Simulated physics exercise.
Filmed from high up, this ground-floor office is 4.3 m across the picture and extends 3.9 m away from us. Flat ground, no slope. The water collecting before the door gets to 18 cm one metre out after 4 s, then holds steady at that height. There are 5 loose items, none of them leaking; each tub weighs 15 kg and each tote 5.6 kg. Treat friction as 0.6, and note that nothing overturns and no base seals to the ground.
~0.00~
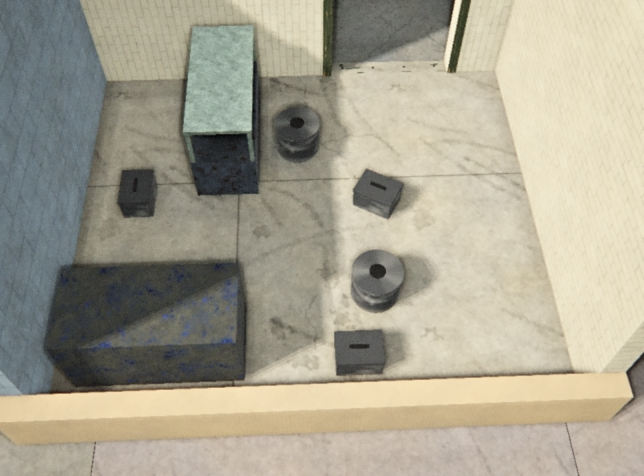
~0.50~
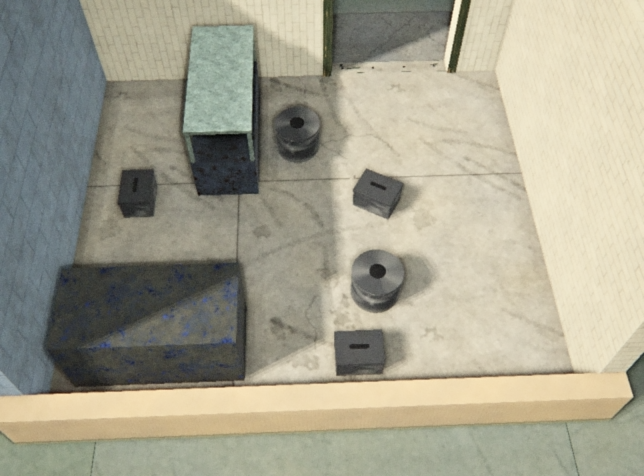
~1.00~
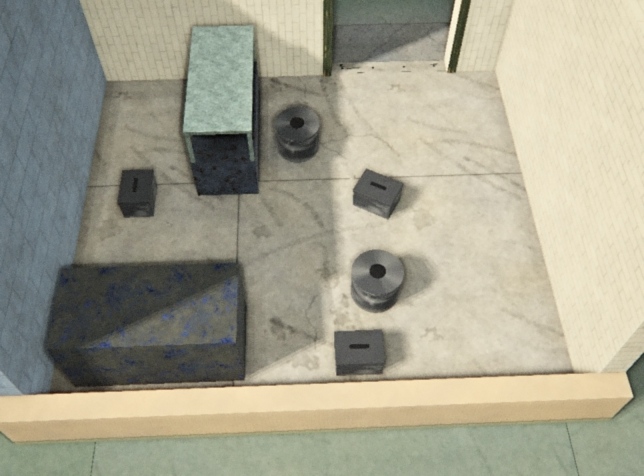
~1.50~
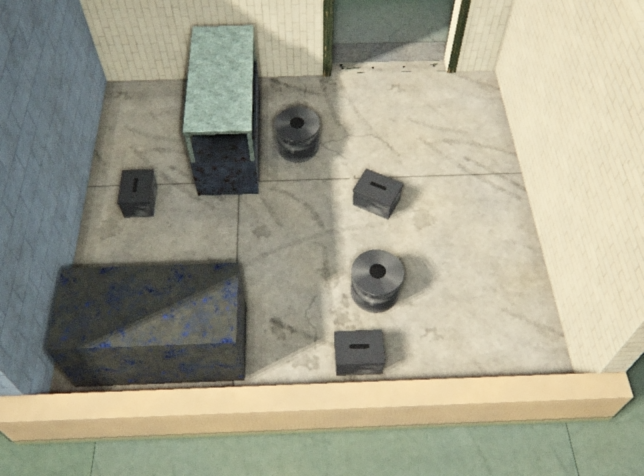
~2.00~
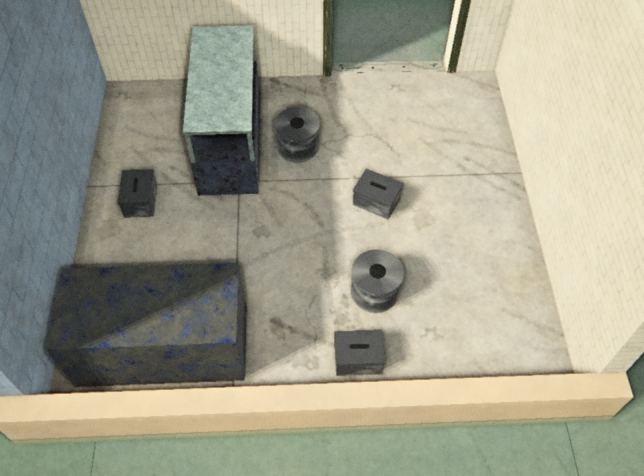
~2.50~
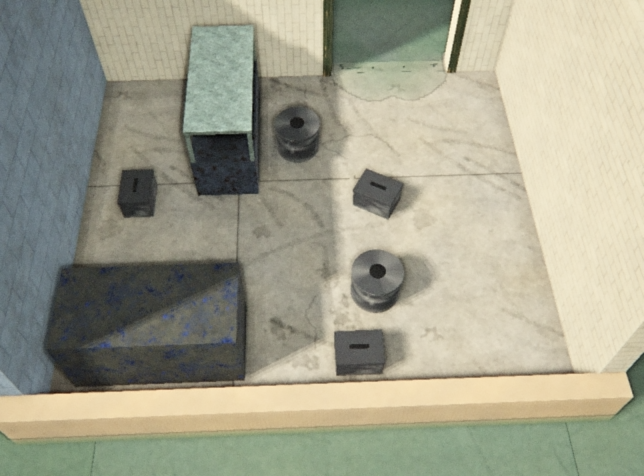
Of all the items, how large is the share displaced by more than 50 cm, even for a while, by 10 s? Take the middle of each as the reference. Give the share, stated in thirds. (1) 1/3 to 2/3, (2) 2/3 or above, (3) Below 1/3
1/3 to 2/3 (1).
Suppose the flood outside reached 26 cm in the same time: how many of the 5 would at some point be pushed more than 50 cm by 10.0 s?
With that change, 4 of them.
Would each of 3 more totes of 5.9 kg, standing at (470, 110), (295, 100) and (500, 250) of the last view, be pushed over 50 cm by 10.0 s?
The three, in order: Smaller shift, smaller shift, larger.
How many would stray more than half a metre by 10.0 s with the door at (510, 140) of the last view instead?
That gives 3 of them.
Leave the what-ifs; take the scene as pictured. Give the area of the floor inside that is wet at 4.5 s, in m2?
Near 5.0 m2 in all.
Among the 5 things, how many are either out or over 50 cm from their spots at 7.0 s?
I get 1.
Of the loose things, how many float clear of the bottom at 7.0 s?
1 at that moment.
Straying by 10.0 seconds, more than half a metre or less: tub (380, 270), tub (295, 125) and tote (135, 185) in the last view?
Result, in turn: Stayed within / stayed within / stayed within.
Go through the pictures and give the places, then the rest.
In the first picture, a tub at (297, 123) rests on the ground; a tote at (359, 347), on the bottom; 0.0 m2 under water; 0 of 5 have shifted.
In the second picture, a tub at (297, 123), on the bottom; a tote at (359, 347) rests on the ground; 0.0 m2 under water; 0 of 5 have shifted.
In the third picture, a tub at (297, 123), on the bottom; a tote at (359, 347) rests on the ground; water covers 0.0 m2; 0 of 5 have shifted.
In the fourth picture, a tub at (297, 123), on the bottom; a tote at (359, 347) rests on the ground; 0.0 m2 under water; 0 of 5 have shifted.
In the fifth picture, a tub at (297, 123), on the bottom; a tote at (359, 347), on the bottom; water covers 0.0 m2; 0 of 5 have shifted.
In the sixth picture, a tub at (297, 123), on the bottom; a tote at (359, 347), on the bottom; 0.4 m2 under water; 0 of 5 have shifted.
After 3.5 s 0 of 5 are over 50 cm from their spots; 0 afloat.
After 4.5 s 0 of 5 are over 50 cm from their spots; 0 afloat.
After 7.0 s 1 of 5 are over 50 cm from their spots; 1 afloat.
After 10.0 s 2 of 5 are over 50 cm from their spots, and 2 have been at some point; 3 afloat.
